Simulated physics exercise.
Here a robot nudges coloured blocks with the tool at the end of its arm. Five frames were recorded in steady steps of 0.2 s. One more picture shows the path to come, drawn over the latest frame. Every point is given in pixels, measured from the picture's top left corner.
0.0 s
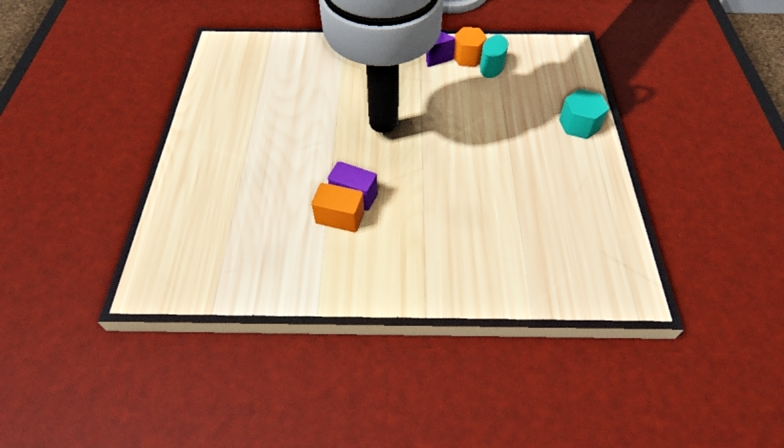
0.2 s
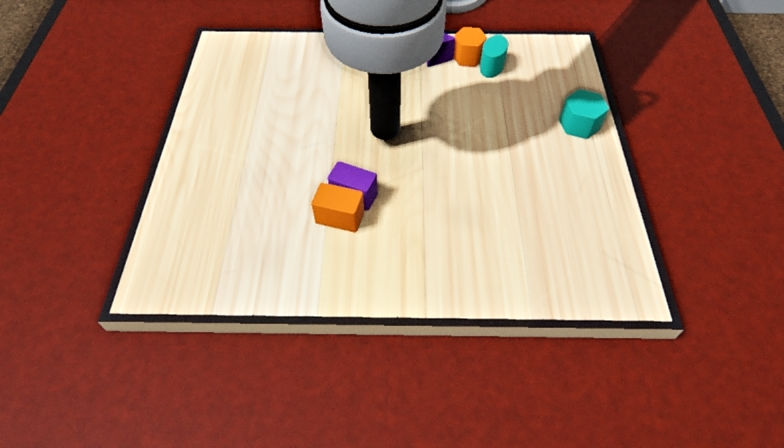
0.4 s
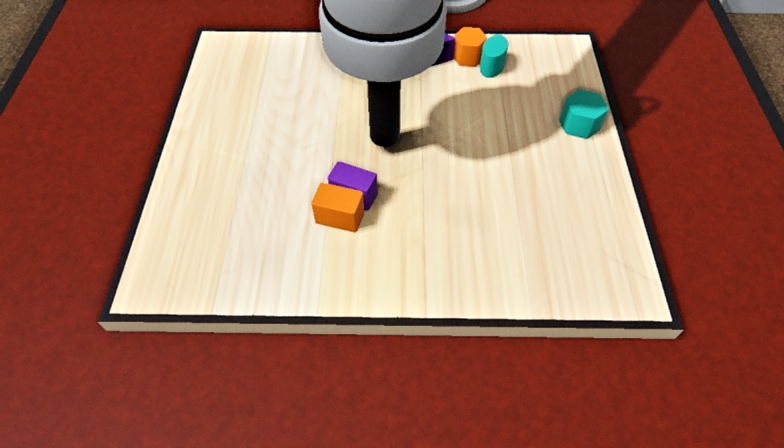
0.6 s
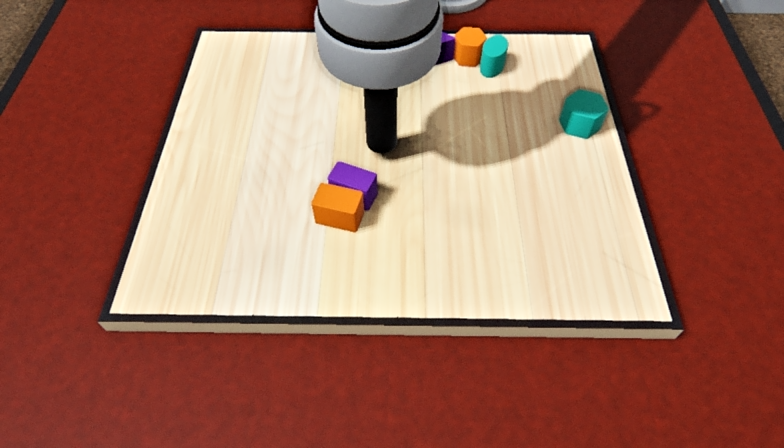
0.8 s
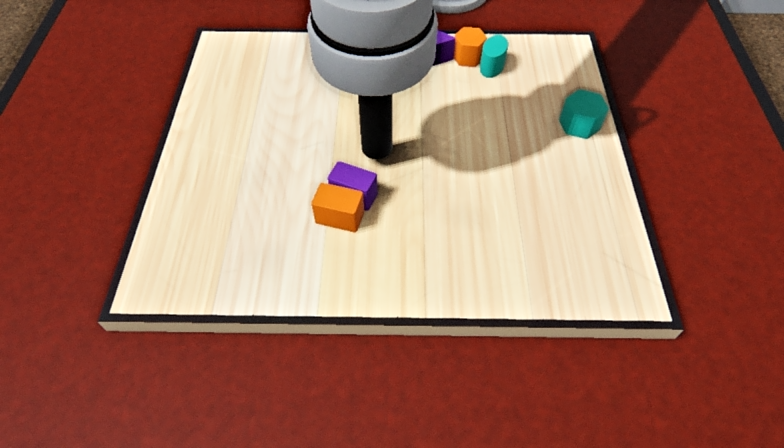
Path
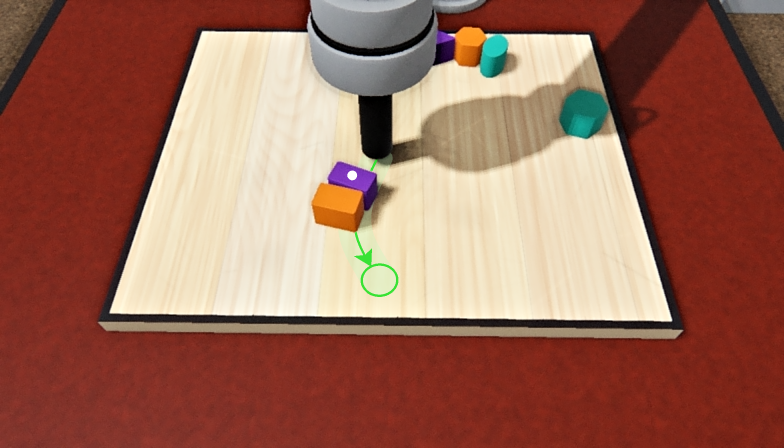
At first, a robot arm's dark tool stands on a pale wooden board, above a purple block and an orange block that sit close together, with more coloured blocks toward the back and right. The tool slides slightly toward the viewer, then drifts a little left, while every block stays still.
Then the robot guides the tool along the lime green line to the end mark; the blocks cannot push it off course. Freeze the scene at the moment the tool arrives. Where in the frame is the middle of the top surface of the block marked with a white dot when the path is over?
The point I'd pick in the picture is (327, 235).
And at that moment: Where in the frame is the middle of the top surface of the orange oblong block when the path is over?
Its top face will be centred at roughly (298, 241).
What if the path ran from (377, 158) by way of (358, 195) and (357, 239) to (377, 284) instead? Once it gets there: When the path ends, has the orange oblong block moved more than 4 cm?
Final answer: Yes.
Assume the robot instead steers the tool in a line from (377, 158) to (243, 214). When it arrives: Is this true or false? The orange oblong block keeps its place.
My answer: False.
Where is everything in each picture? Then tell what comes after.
Tool's lower end at (384, 124); orange oblong block at (337, 197); purple oblong block at (352, 175), in the first frame.
Tool at (385, 130); blocks still, in the second frame.
Tool at (385, 137); blocks still, in the third frame.
Tool at (382, 144); blocks still, in the fourth frame.
Tool at (377, 149); orange oblong block at (337, 197); purple oblong block at (352, 175), in the fifth frame.
Drawn move, from (377, 158) by way of (360, 195) and (357, 237) to (380, 280); the dot is on the purple oblong block.
What follows on the original path. One third of the way, tool at (359, 187); orange oblong block at (323, 215), turned 15° clockwise; purple oblong block at (341, 196).
Two thirds of the way, tool at (356, 229); orange oblong block at (298, 241), turned 55° clockwise; purple oblong block at (328, 235), turned 45° clockwise.
At the end, tool at (379, 272); orange oblong block at (298, 241), turned 55° clockwise; purple oblong block at (327, 235), turned 45° clockwise.
